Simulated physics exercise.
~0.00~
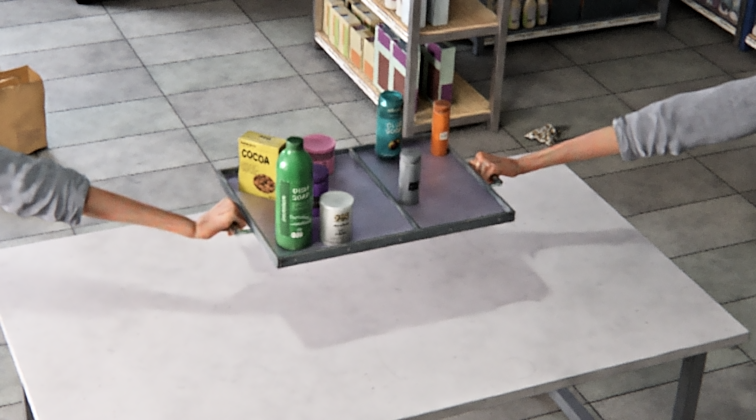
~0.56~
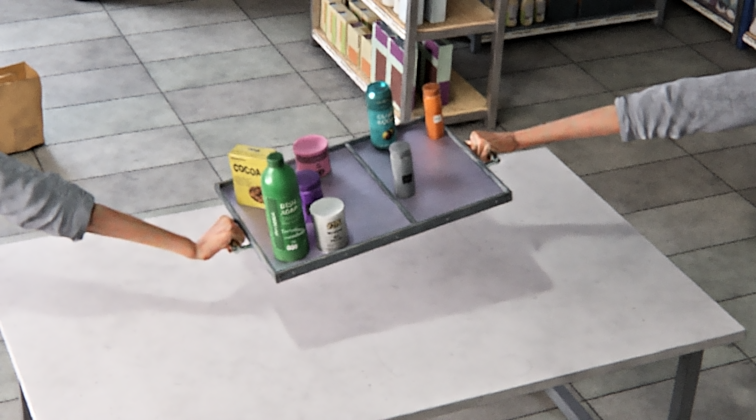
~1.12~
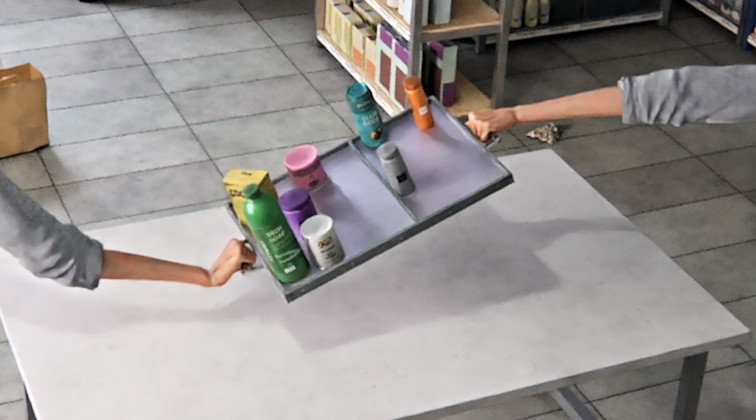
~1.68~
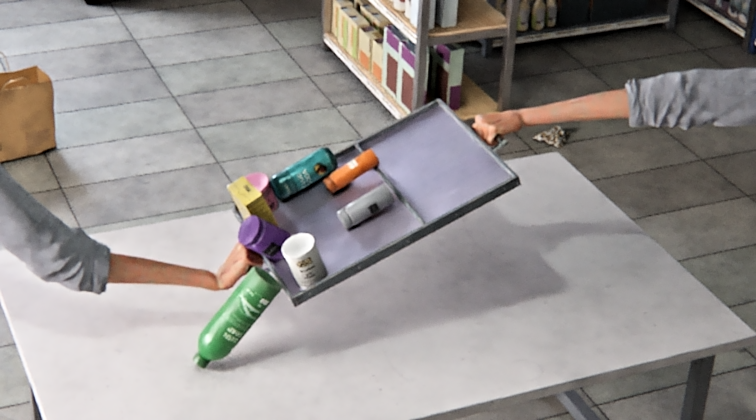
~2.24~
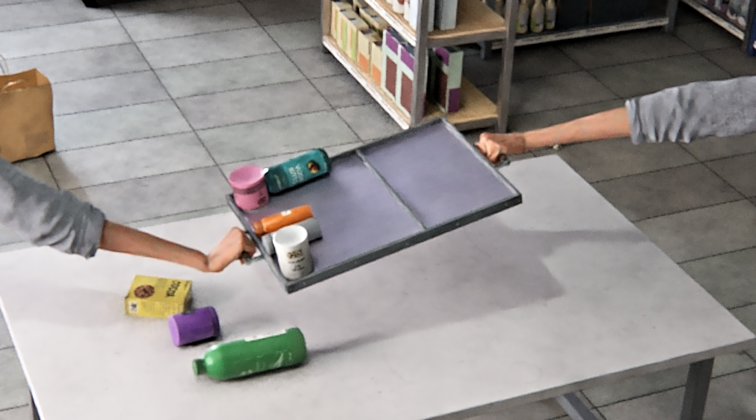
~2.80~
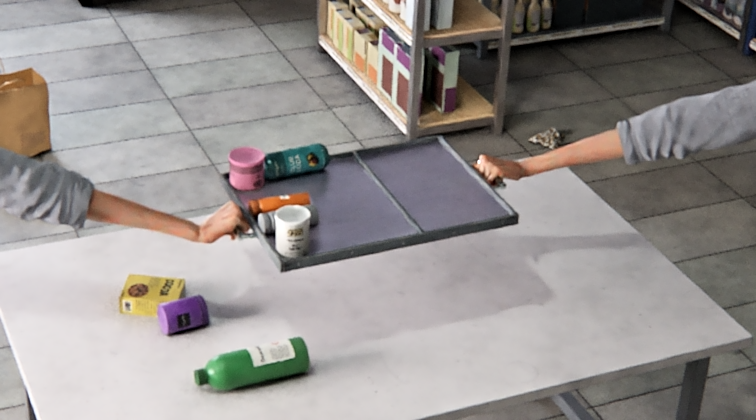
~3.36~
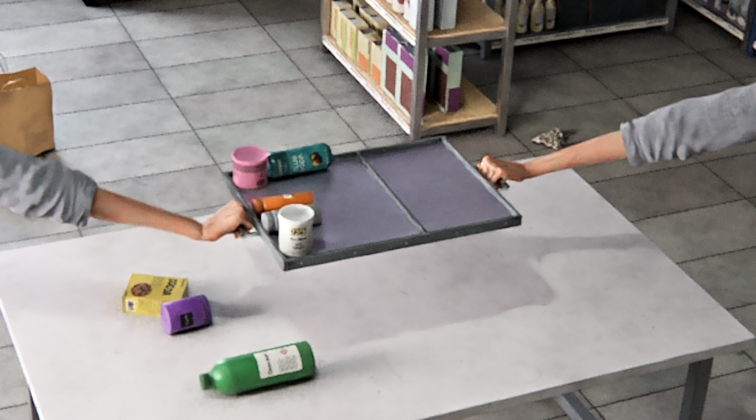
In a room with grey floor tiles and shelving behind, seen from above, two hands hold a dark tray over a pale table. A yellow packet, green bottle, pink and purple containers and white tin stand on its left, with turquoise, grey and orange containers further right. The hands tilt the tray steeply down to the left, and the items lean. The green bottle topples off headfirst while others fall and slide left. The purple jar and yellow packet follow onto the table. The tray is levelled, with turquoise, orange and grey containers lying beside the upright pink and white tins.
